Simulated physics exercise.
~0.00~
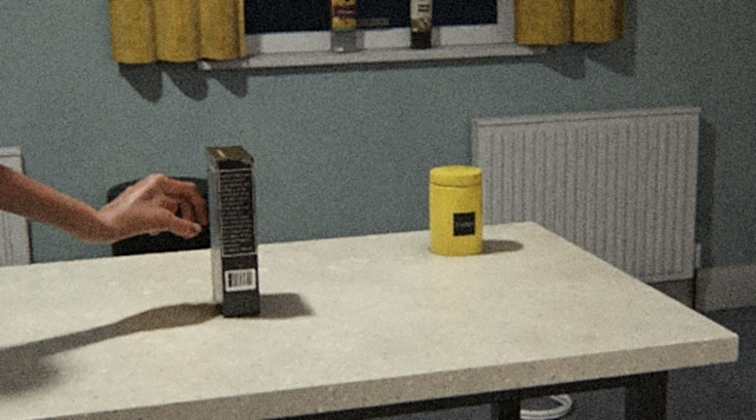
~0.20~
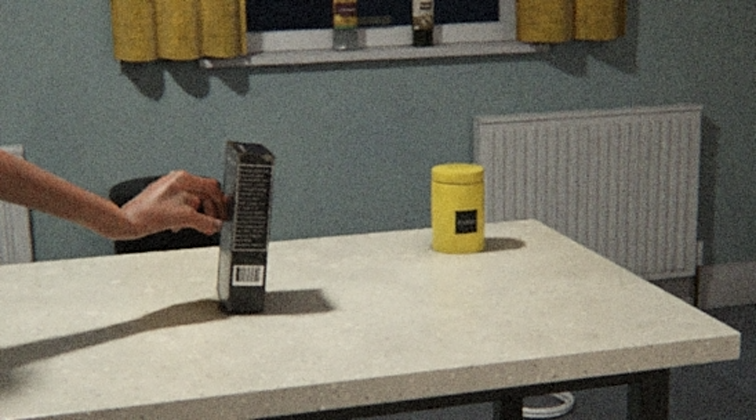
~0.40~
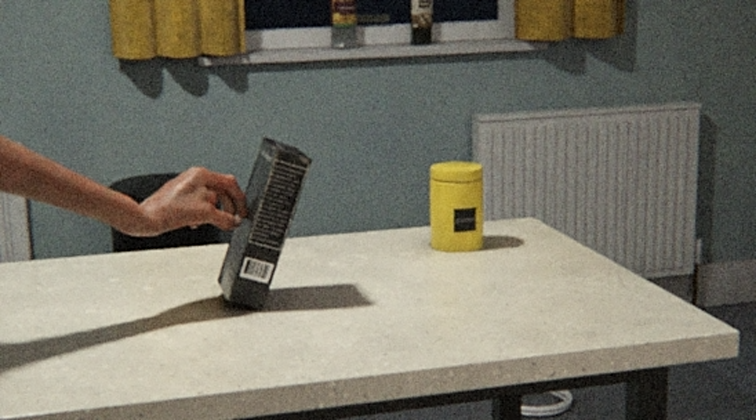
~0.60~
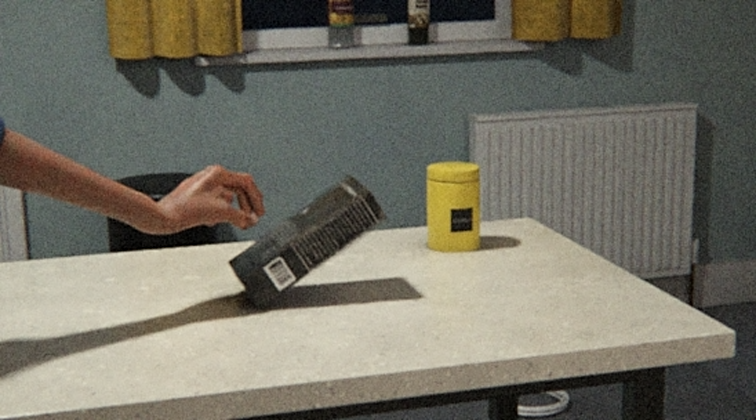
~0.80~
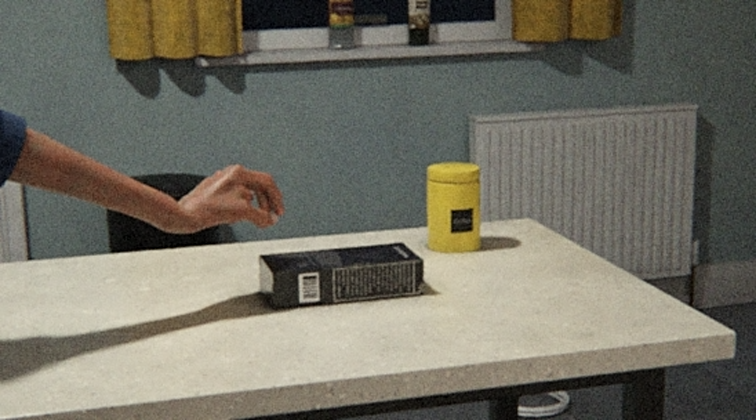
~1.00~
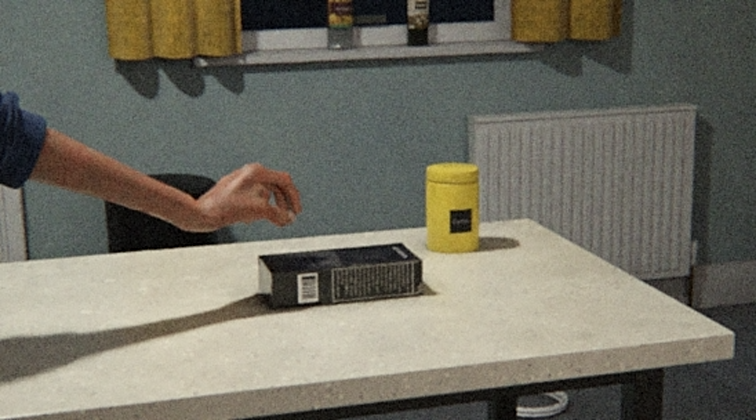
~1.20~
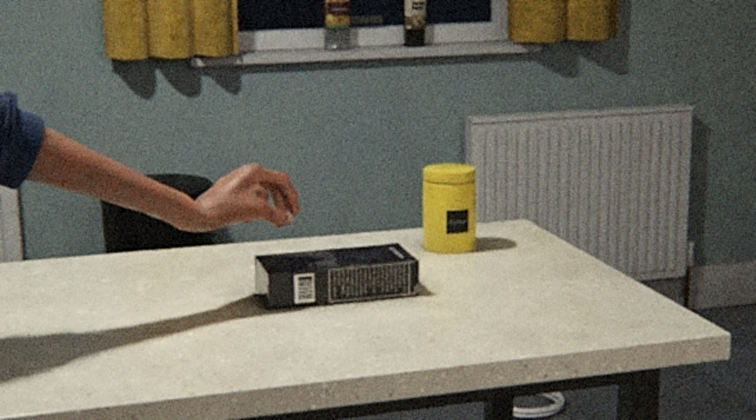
In a dim room with blue-grey walls, a slightly swaying camera looks across a pale speckled table towards a window with yellow curtains and a white radiator. A tall black packet stands upright left of centre, with a yellow jar farther back to its right. A hand reaches in from the left and pushes the packet's upper part to the right. The packet leans further and further, then topples away from the fingers and lands on its side. The hand hovers above it as the packet lies still, short of the jar, which stays upright and untouched.
